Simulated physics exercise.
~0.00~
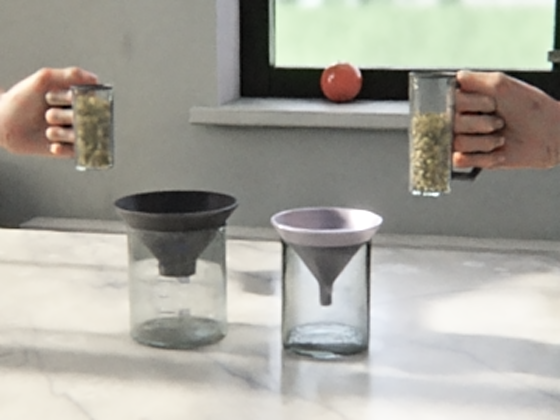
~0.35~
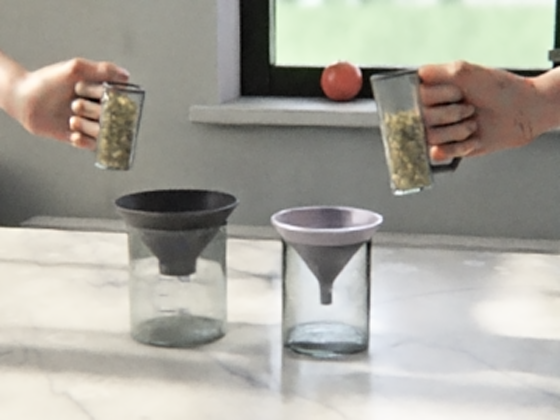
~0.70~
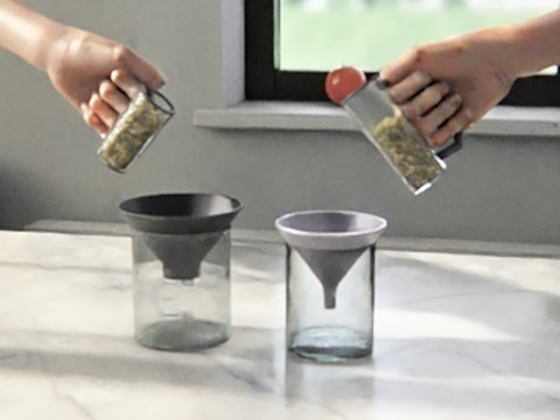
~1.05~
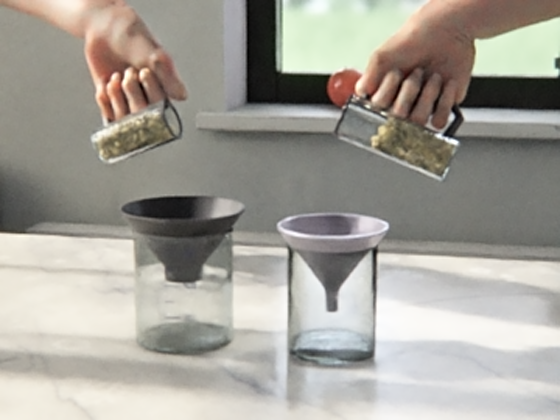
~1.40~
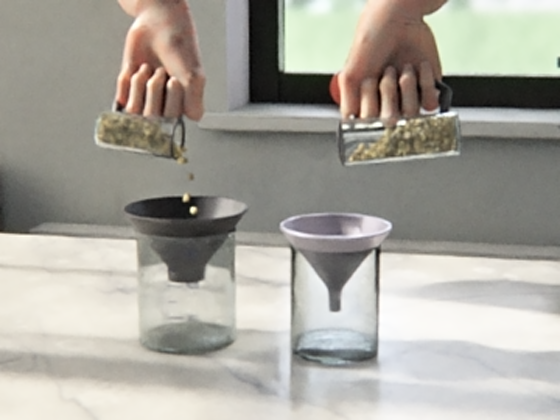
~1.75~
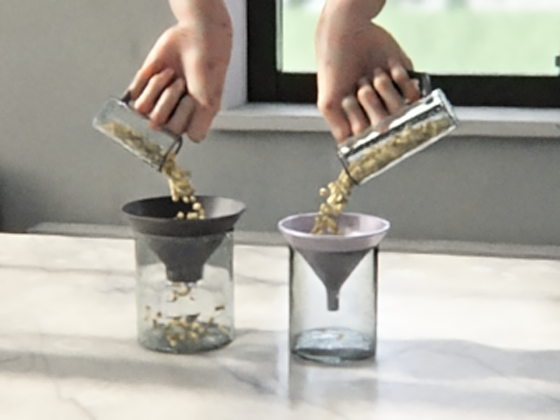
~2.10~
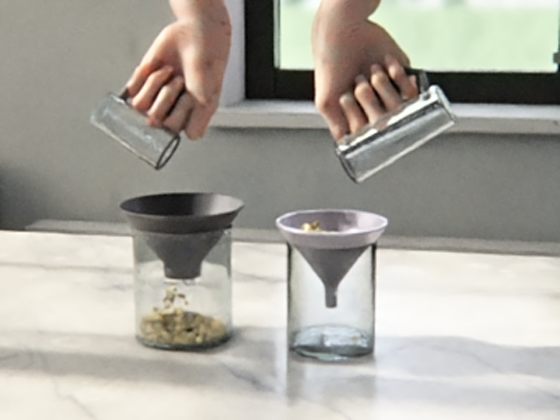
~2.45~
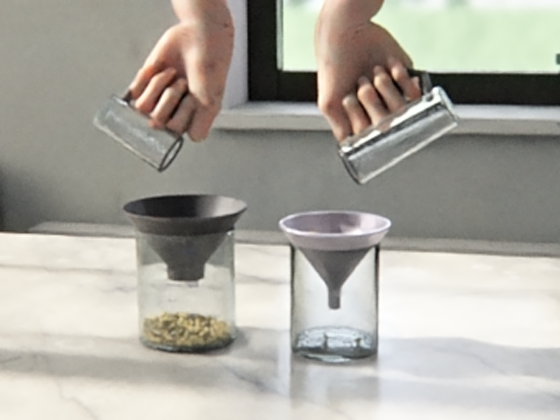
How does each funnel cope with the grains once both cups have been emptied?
The dark funnel on the left lets all of its grains through into the jar. The lilac funnel on the right jams, holding nearly all of its grains and letting just a few reach the jar.
